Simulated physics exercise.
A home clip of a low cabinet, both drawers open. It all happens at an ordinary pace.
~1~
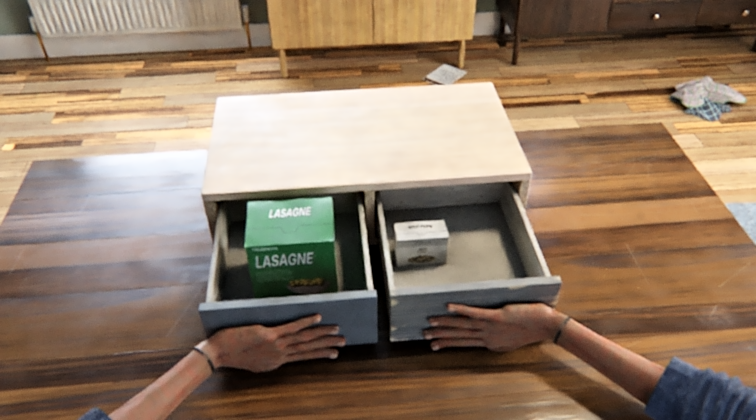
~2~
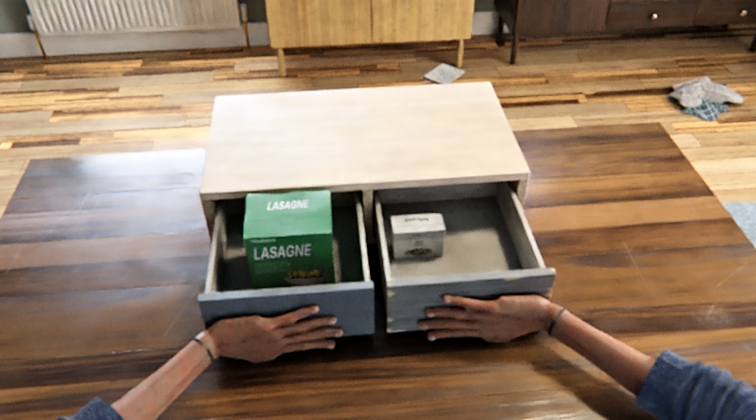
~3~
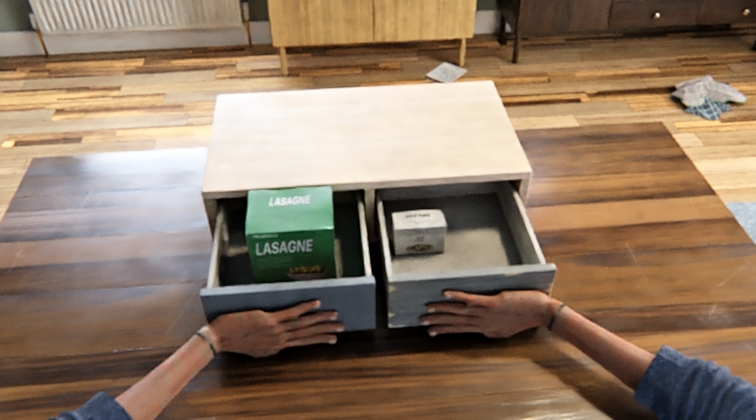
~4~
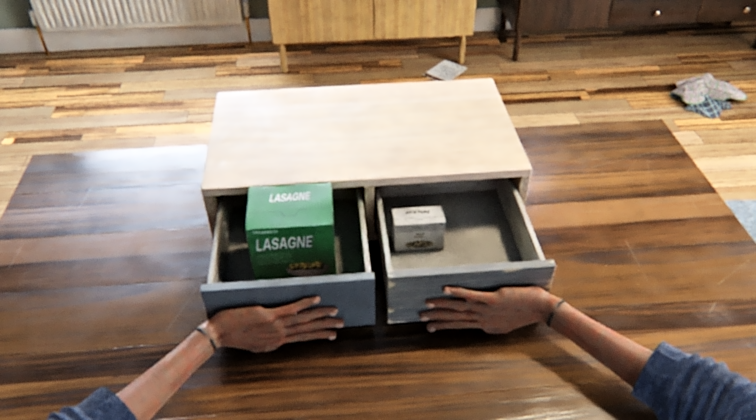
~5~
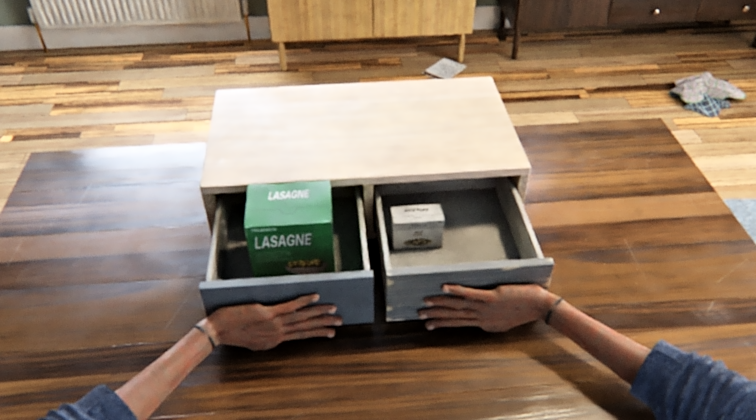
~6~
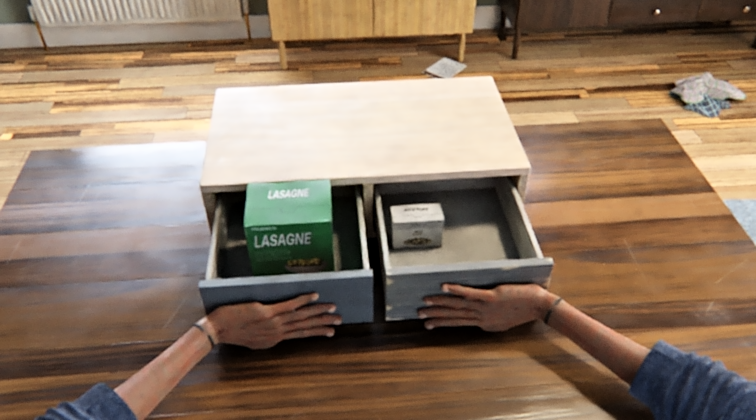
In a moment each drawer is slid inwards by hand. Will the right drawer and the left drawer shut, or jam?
As it turns out, the right drawer shuts flush; the left drawer stays ajar.
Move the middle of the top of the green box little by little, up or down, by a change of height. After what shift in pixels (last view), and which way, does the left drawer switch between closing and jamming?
About 16 pixels down.
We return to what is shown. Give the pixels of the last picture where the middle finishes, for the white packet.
At about (402, 152).
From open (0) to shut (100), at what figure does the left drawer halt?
Near 40 in a hundred.
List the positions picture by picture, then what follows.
The first picture shows right drawer (456, 247) wide open; left drawer (292, 259) wide open; green box (294, 251).
The second picture shows left drawer (290, 251) wide open; white packet (417, 236).
The third picture shows right drawer (453, 235) wide open; chest (363, 161).
The fourth picture shows left drawer (292, 243) wide open; green box (294, 235).
The fifth picture shows right drawer (452, 230) wide open; white packet (417, 227).
The sixth picture shows right drawer (451, 229) wide open; left drawer (290, 239) wide open; chest (362, 156).
Then, 0.38 s after the last picture, right drawer starting in; left drawer starting in.
Then, 0.62 s after the last picture, right drawer about half in; left drawer about half in.
At rest, the right drawer goes all the way in; the left drawer will not close.
